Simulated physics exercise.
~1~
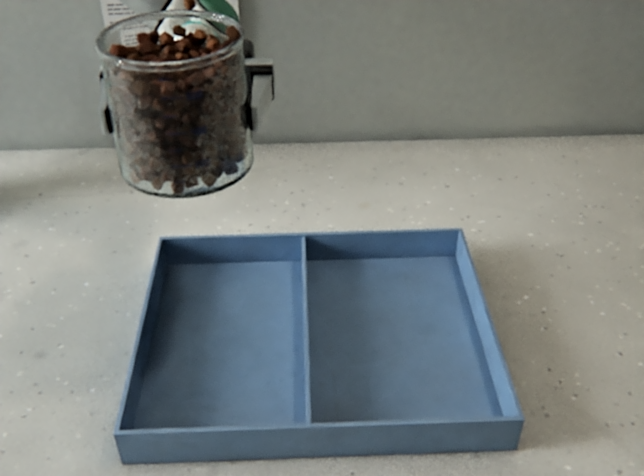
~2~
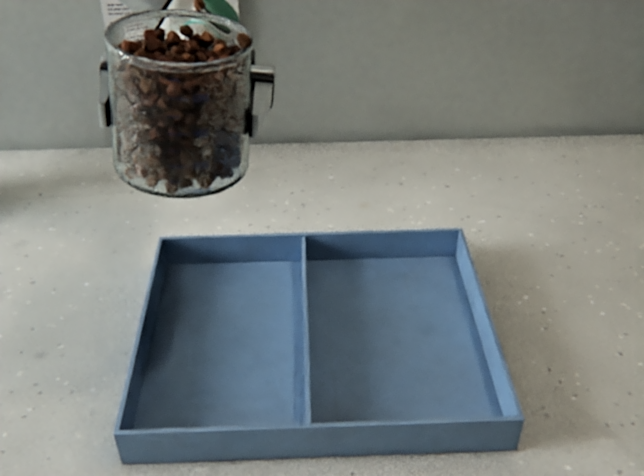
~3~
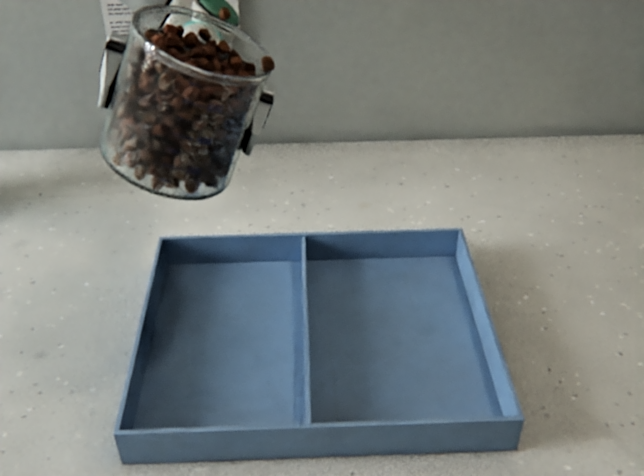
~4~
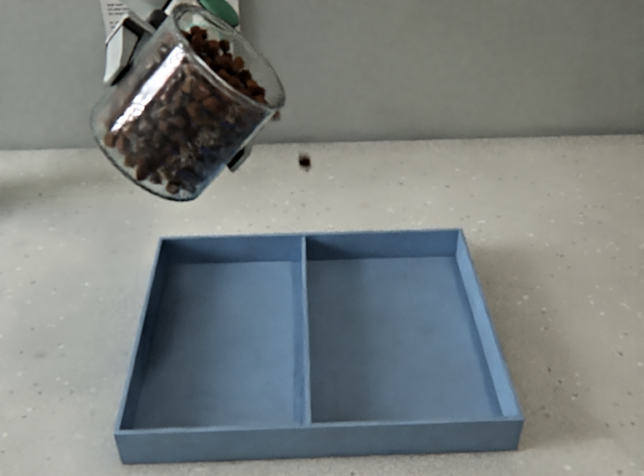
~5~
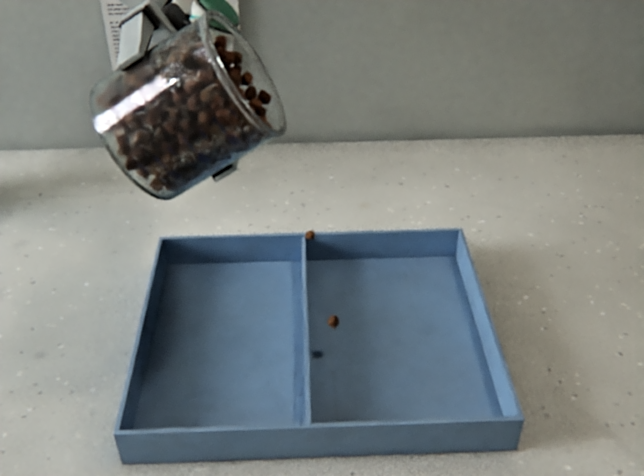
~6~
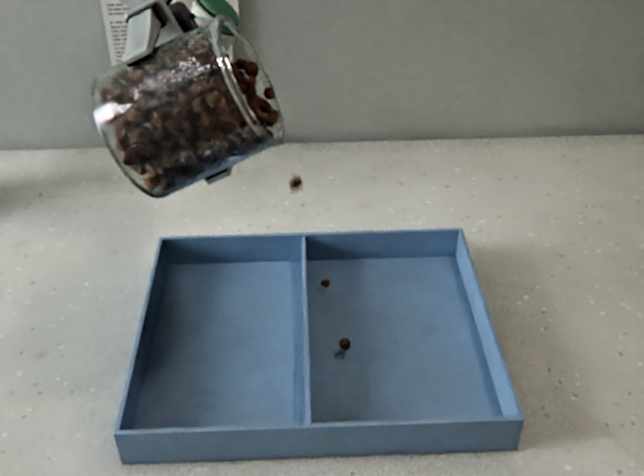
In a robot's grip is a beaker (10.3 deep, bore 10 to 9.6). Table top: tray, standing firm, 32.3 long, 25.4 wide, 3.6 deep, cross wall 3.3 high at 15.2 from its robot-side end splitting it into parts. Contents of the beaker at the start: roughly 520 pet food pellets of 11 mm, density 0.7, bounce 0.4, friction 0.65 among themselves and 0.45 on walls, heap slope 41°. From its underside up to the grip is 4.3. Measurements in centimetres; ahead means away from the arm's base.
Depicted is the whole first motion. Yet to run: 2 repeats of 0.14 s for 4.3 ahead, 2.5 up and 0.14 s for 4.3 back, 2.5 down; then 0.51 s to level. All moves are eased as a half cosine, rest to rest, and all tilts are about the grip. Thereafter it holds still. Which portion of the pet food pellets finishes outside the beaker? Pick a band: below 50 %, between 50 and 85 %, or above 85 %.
The share falls below 50 %.
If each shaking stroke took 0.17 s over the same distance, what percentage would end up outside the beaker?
I'd expect close to 20 in a hundred.
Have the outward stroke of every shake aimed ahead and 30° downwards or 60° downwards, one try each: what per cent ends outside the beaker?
Estimates, in order: 10 % then 5 %.
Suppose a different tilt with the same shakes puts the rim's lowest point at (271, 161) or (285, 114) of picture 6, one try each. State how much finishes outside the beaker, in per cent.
Close to 75 percent for the first and close to 20 percent for the second.
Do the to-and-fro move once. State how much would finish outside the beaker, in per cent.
About 25 %.
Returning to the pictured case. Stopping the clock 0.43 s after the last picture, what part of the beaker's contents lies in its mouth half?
That share comes to roughly 45 percent.
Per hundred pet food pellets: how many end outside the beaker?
The share comes to around 40 per cent.
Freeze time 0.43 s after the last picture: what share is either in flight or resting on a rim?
About 2 per cent.
Then, 0.43 s later, tilted 65° forward, highest piece 31 above the table; 399 in the beaker, 111 in the far-side part, 4 in the robot-side part, 10 in flight or on a rim.
Then, 0.86 s later, tilted 24° forward, highest piece 30 above the table; 316 in the beaker, 189 in the far-side part, 16 in the robot-side part, 3 on the table or floor.
Then, 1.27 s later, level, highest piece 30 above the table; 316 in the beaker, 189 in the far-side part, 16 in the robot-side part, 3 on the table or floor.
Then, 2.32 s later, level, highest piece 30 above the table; 316 in the beaker, 189 in the far-side part, 16 in the robot-side part, 3 on the table or floor.
At rest, 316 in the beaker, 189 in the far-side part, 16 in the robot-side part, 3 on the table or floor. That is 40 % outside the beaker.
